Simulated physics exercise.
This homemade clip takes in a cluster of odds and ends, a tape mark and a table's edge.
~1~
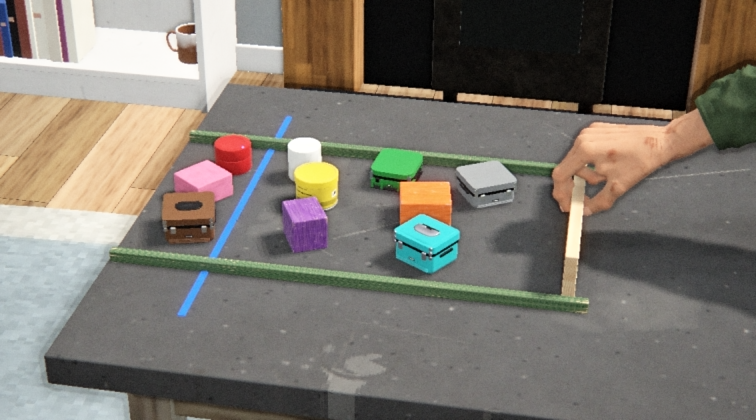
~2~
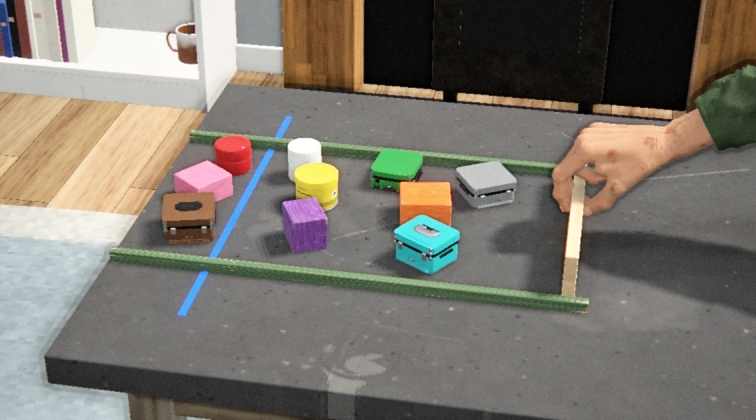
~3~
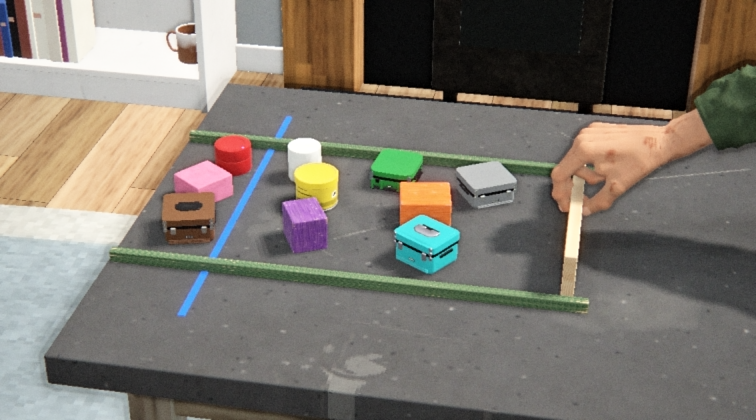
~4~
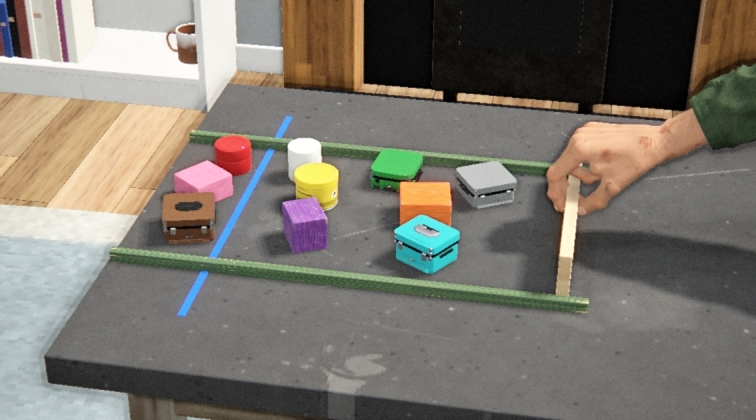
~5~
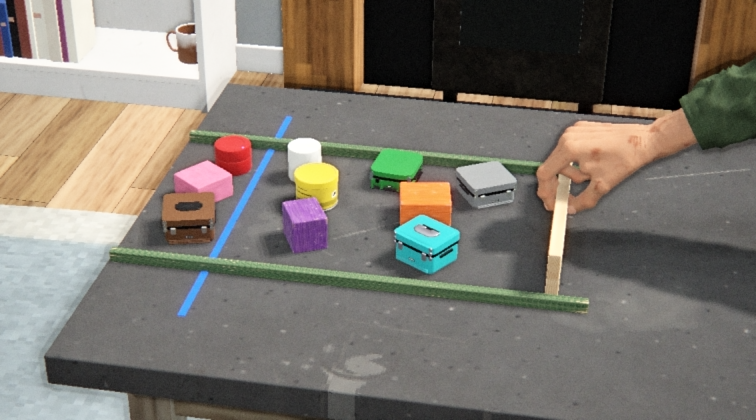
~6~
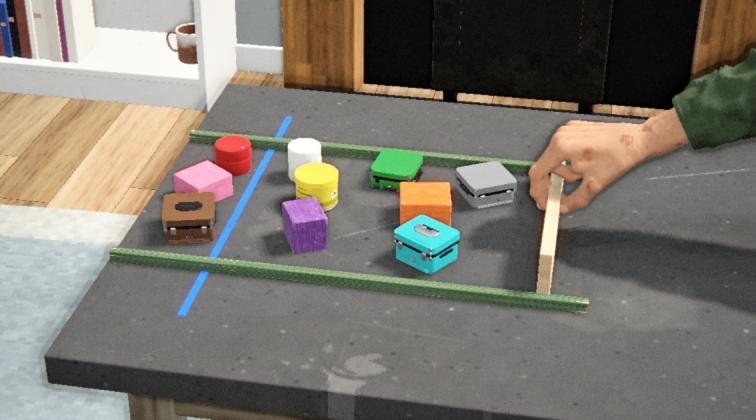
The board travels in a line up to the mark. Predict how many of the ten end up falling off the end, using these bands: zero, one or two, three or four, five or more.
The count that falls off the end is three or four.
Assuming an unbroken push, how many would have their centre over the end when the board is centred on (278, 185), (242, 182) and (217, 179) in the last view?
1, 3 and 6.
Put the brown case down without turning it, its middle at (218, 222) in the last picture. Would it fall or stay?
Placed like that, the brown case keeps its spot.
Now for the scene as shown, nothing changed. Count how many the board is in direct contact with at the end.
4.
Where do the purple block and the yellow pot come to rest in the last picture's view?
The purple block comes to rest at (212, 202), and the yellow pot comes to rest at (182, 171).
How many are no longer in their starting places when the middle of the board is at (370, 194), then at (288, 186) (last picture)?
First 7, after that 9.
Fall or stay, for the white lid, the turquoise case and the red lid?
Result: White lid gone, turquoise case safe, red lid gone.
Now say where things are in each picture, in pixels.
Pink block (203, 184); brown case (189, 218); red lid (233, 155); board (576, 215); tape (242, 203), in the first frame.
Brown case (189, 218); purple block (305, 225), in the second frame.
Red lid (233, 156); orange block (425, 206), in the third frame.
Pink block (203, 185); turquoise case (426, 245), in the fourth frame.
Brown case (189, 218); white lid (305, 161), in the fifth frame.
Pink block (203, 185); brown case (189, 218); red lid (233, 156); board (553, 213); tape (242, 203), in the sixth frame.
Soon after, none off yet; pink block at rest near (203, 185); brown case at rest near (189, 218); red lid at rest near (233, 156).
In the end, the number that fall off is three or four; gone, white lid, red lid and pink block.
